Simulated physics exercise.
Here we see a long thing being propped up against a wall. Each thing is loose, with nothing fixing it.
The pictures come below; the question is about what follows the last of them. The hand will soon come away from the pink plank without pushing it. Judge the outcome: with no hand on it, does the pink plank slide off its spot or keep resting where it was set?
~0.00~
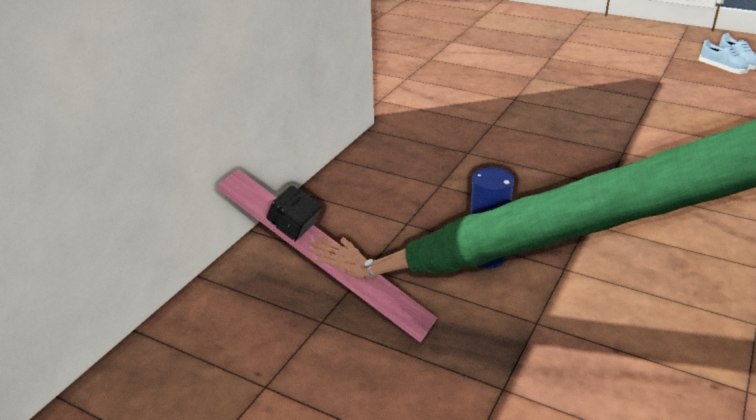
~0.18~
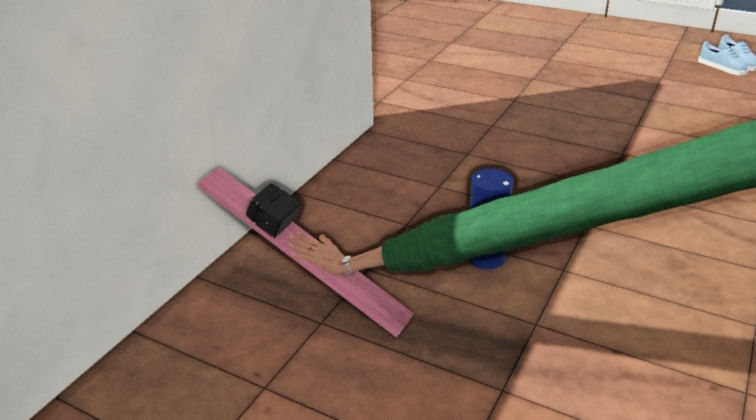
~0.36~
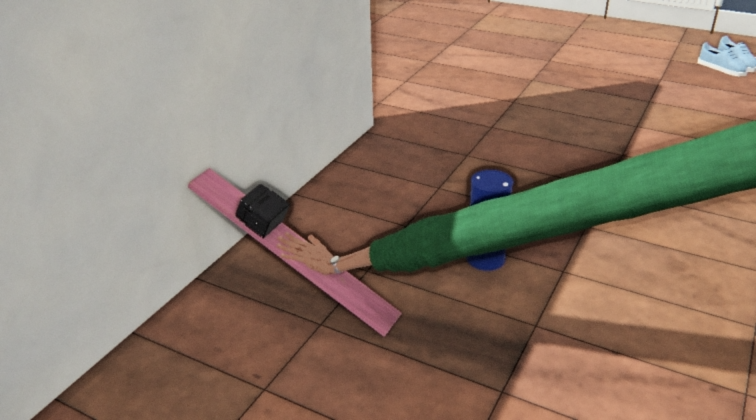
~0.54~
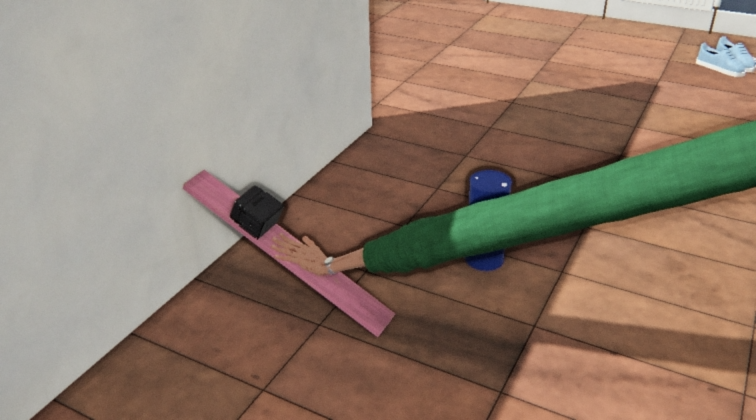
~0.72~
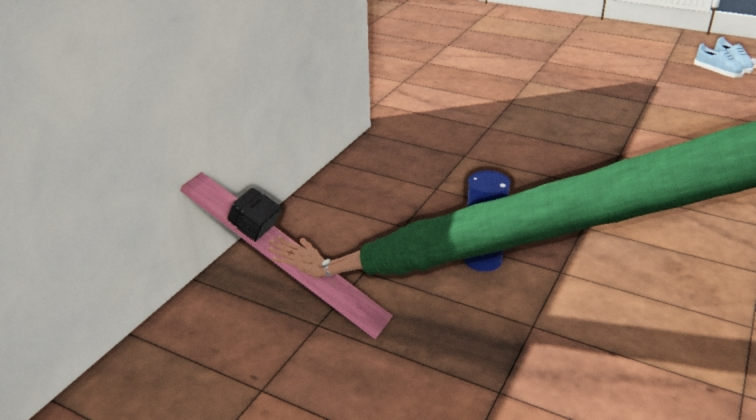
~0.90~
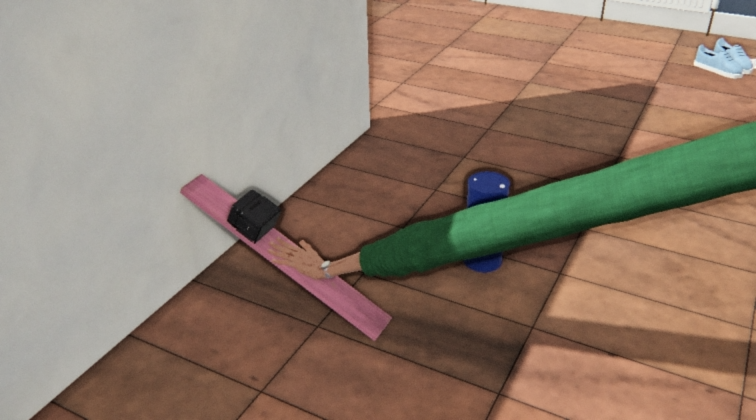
It settles lower.
After 1.20 s, pink plank 12° lower than it was left near (294, 275).
After 1.30 s, pink plank 26° lower than it was left near (300, 300).
After 1.50 s, as before.
At rest (2.2 s), moved from the start, pink plank; blue canister in place. Seen from the same camera at the end, pink plank near (300, 299). The plank slips out.
